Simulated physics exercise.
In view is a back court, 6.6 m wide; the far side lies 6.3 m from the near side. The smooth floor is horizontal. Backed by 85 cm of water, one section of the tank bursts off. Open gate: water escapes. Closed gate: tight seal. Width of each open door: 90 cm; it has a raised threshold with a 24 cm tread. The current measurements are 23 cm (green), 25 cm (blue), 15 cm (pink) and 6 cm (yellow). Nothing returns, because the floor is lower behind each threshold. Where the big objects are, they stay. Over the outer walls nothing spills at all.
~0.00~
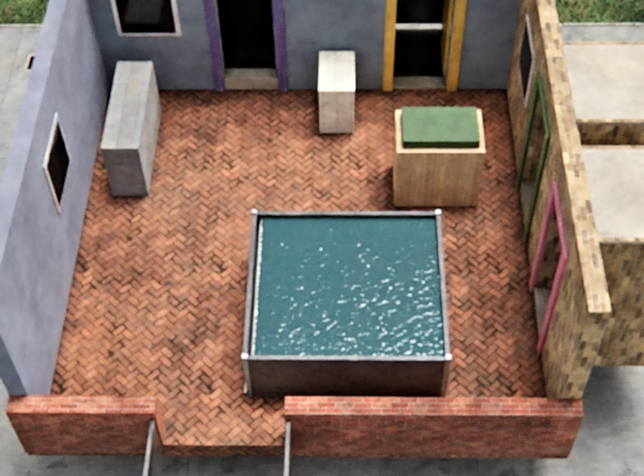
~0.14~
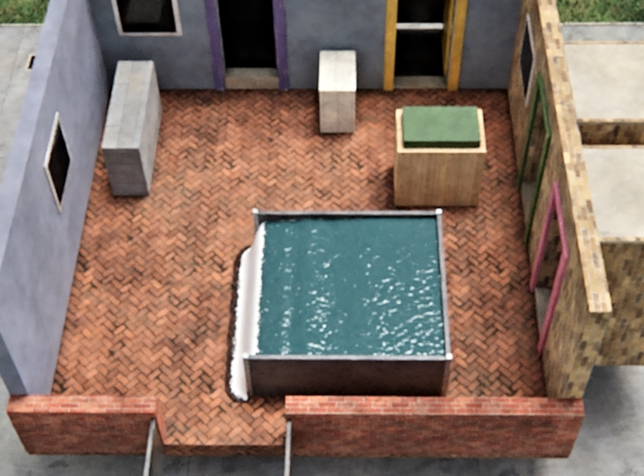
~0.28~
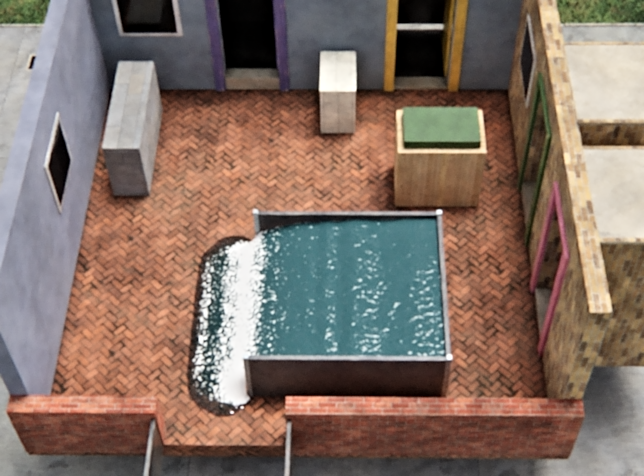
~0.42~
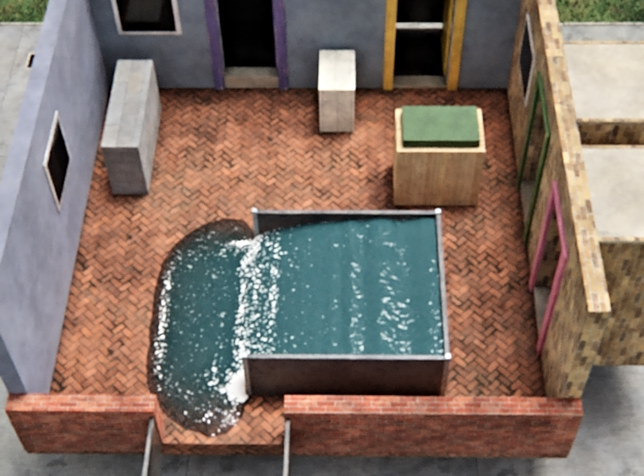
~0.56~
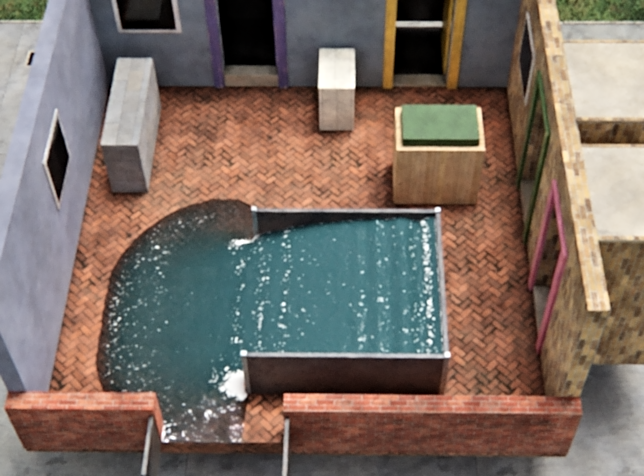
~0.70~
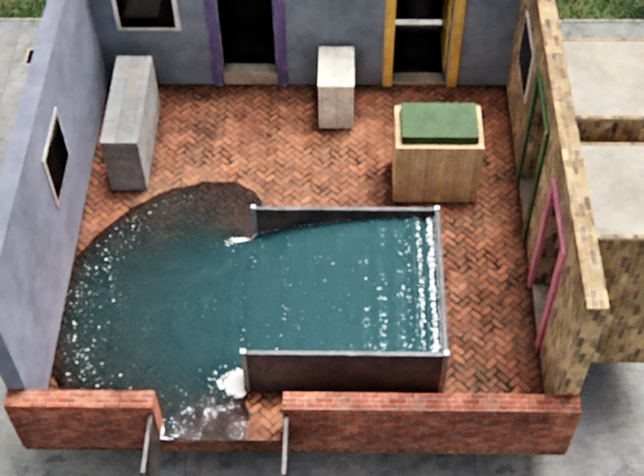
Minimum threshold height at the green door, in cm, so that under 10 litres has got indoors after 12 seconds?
Approx. 13.5 cm.
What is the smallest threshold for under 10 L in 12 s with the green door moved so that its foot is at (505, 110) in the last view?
Roughly 14.0 cm, give or take.
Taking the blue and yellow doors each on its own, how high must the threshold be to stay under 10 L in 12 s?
Some 30 cm for blue, some 10.5 cm for yellow.
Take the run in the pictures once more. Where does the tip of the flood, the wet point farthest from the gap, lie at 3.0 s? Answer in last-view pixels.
Near pixel (108, 91).
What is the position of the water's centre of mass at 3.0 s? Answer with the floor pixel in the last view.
Roughly (187, 289).
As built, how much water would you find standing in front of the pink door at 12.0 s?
Depth: Near 4.5 cm.
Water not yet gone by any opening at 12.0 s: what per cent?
Some 78 %.
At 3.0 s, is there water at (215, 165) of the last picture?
At that moment it's submerged.
After 1.4 s water covers 35 % of the floor, deepest (60 cm) near (45, 409); it has not reached the green door.
After 3.0 s water covers 45 % of the floor, deepest (55 cm) near (108, 91); it has not reached the green door.
After 12.0 s water covers 100 % of the floor, deepest (14 cm) near (65, 307); 9 cm at the green door, 0 litres in over its 23 cm threshold.
At the green door as built, the water arrived by 5.9 s and peaked near 16 cm at 8.4 s.
Run again over the same 12 s with other heights there, 21 litres in over 12 cm, 1 litre over 16.5 cm. The limit of 10 litres is kept from about 13.5 cm up.
